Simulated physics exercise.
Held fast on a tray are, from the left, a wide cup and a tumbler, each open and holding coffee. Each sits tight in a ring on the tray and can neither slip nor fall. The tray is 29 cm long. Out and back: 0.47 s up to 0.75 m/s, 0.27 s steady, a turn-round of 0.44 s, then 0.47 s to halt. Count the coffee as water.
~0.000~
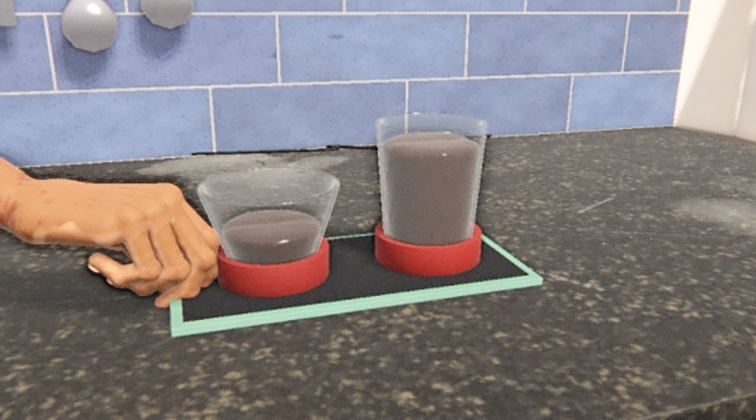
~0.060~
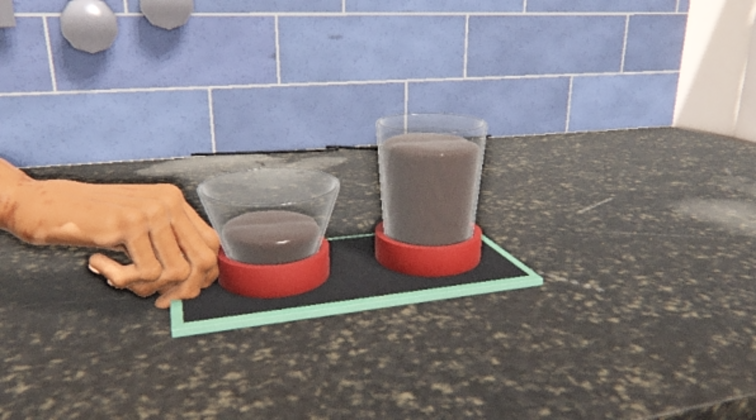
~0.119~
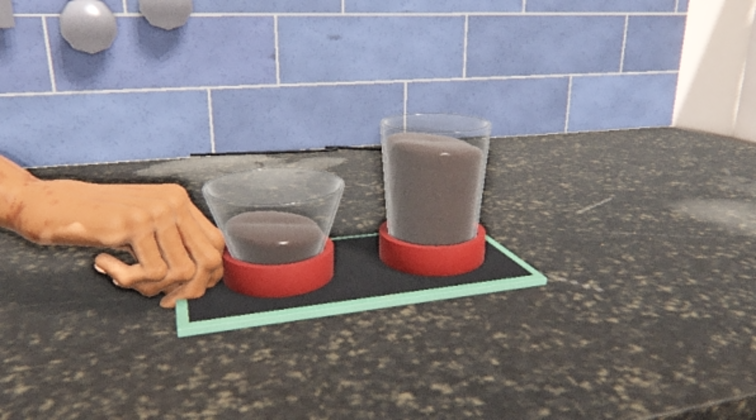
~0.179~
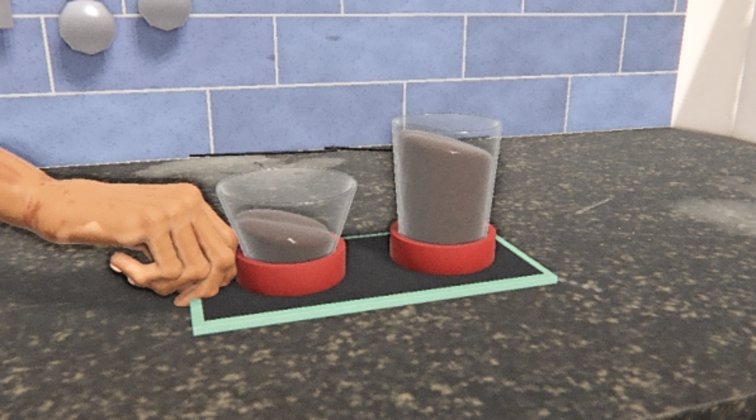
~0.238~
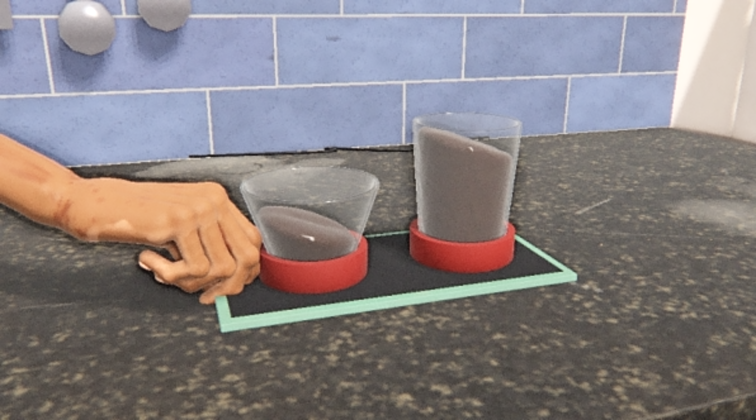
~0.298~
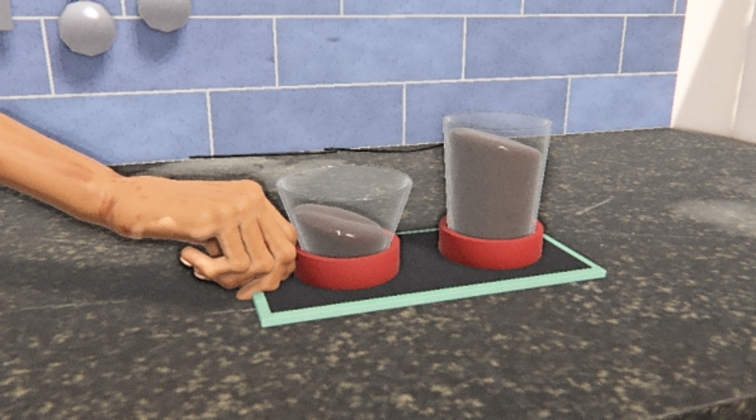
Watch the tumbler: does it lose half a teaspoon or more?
It loses some.
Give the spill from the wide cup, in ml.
About 0 ml.
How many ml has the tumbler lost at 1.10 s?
Close to 10 ml.
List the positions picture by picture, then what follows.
In the first picture, it has moved 0.0 cm; in the wide cup the surface runs from (220, 227) to (318, 217), rim (336, 181); in the tumbler the surface runs from (382, 144) to (472, 139), rim (479, 122); the coffee in the tumbler stands 16 mm below the rim.
In the second picture, it has moved 0.1 cm; in the tumbler the surface runs from (382, 144) to (472, 140).
In the third picture, it has moved 0.5 cm; in the tumbler the surface runs from (387, 141) to (475, 144).
In the fourth picture, it has moved 1.5 cm; in the tumbler the surface runs from (398, 135) to (484, 148).
In the fifth picture, it has moved 3.4 cm; in the tumbler the surface runs from (418, 130) to (501, 149).
In the sixth picture, it has moved 6.2 cm; in the wide cup the surface runs from (290, 210) to (381, 223); in the tumbler the surface runs from (449, 133) to (532, 144).
Then, 0.70 s in, the tray moves at 0.75 m/s; losses from the left are 0, 0 ml.
Then, 1.10 s in, the tray moves at 0.63 m/s; losses from the left are 0, 10 ml.
Then, 1.50 s in, the tray moves at 0.18 m/s; losses from the left are 0, 10 ml.
Then, 1.90 s in, the tray moves at 0.00 m/s; losses from the left are 0, 10 ml.
Finally, losses from the left are 0, 10 ml.
